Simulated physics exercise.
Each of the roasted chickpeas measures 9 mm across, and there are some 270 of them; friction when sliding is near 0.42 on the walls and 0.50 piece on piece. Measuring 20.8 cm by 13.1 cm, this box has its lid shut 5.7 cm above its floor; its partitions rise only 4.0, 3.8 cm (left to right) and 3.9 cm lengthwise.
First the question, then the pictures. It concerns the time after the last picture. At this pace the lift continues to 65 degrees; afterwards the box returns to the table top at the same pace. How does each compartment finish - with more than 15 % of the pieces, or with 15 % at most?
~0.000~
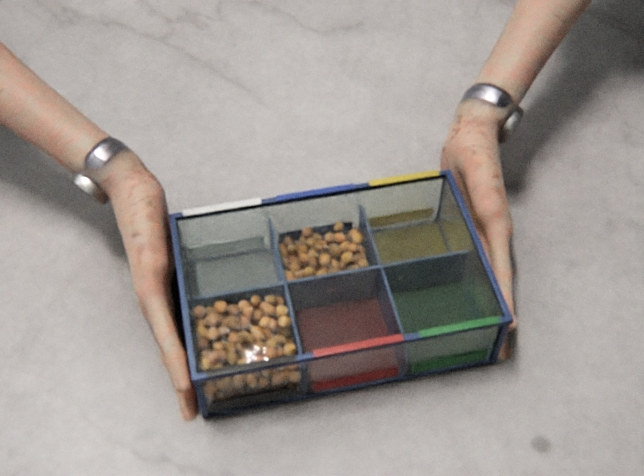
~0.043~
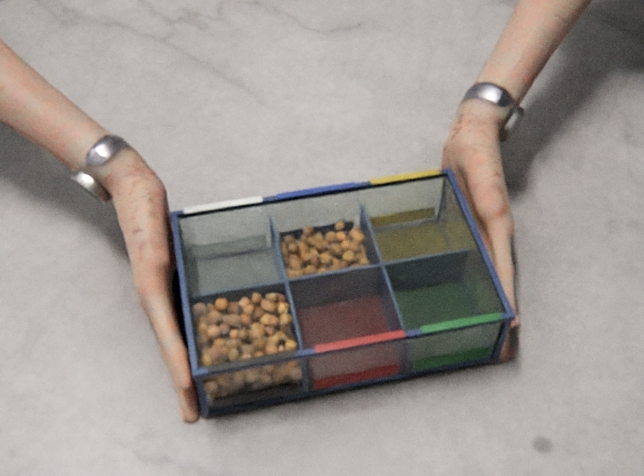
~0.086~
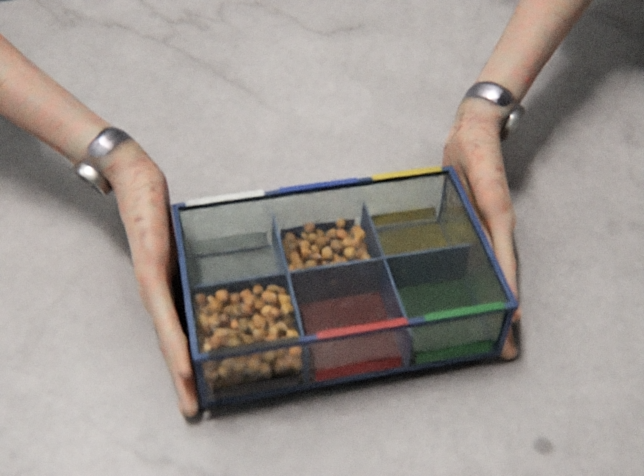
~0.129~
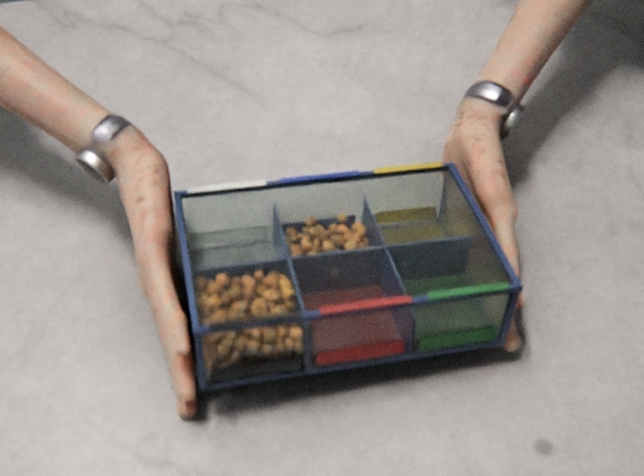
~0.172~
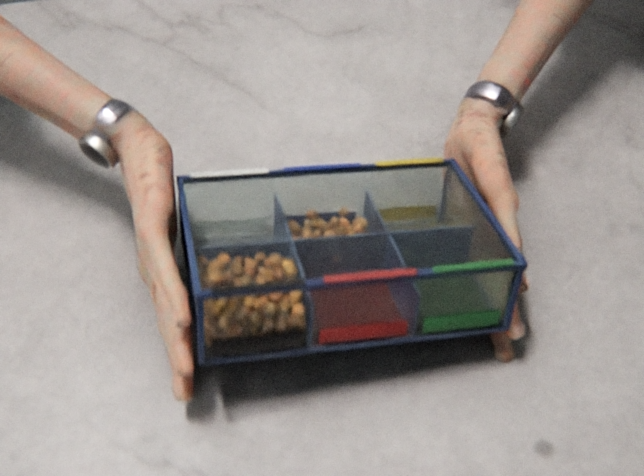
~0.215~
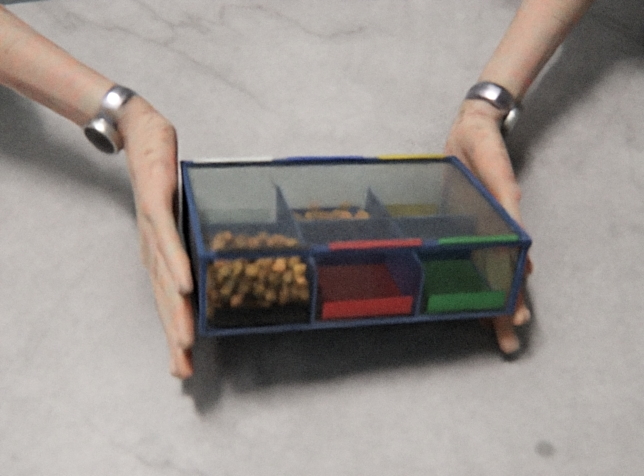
Red: At most 15 %, blue: More than 15 %, green: At most 15 %, yellow: At most 15 %, white: At most 15 %, black: More than 15 %.
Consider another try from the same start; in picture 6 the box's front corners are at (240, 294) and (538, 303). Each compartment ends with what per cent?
Result - red: 5 %; blue: 30 %; green: 0 %; yellow: 0 %; white: 0 %; black: 60 %.
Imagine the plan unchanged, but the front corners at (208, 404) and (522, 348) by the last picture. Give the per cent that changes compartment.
Some 0 %.
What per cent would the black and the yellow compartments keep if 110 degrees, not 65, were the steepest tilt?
The black compartment would hold 45 per cent, the yellow one 5 per cent.
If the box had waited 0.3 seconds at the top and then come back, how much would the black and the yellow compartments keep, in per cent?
Result - black: 60 %; yellow: 0 %.
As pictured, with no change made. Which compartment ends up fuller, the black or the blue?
The black compartment ends up with more.
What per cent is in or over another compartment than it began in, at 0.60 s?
Roughly 5 percent.
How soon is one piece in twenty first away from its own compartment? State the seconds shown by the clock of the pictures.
Reading: T about 0.60 s.
Then, at 0.60 s, tilt 63 degrees; blue 30 %, white 5 %, black 65 %.
Then, at 0.86 s, tilt 25 degrees; blue 35 %, white 5 %, black 60 %.
After 1.23 s, tilt 0 degrees; blue 35 %, white 5 %, black 60 %.
At rest (1.6 s), red 0 %, blue 35 %, green 0 %, yellow 0 %, white 5 %, black 60 %.
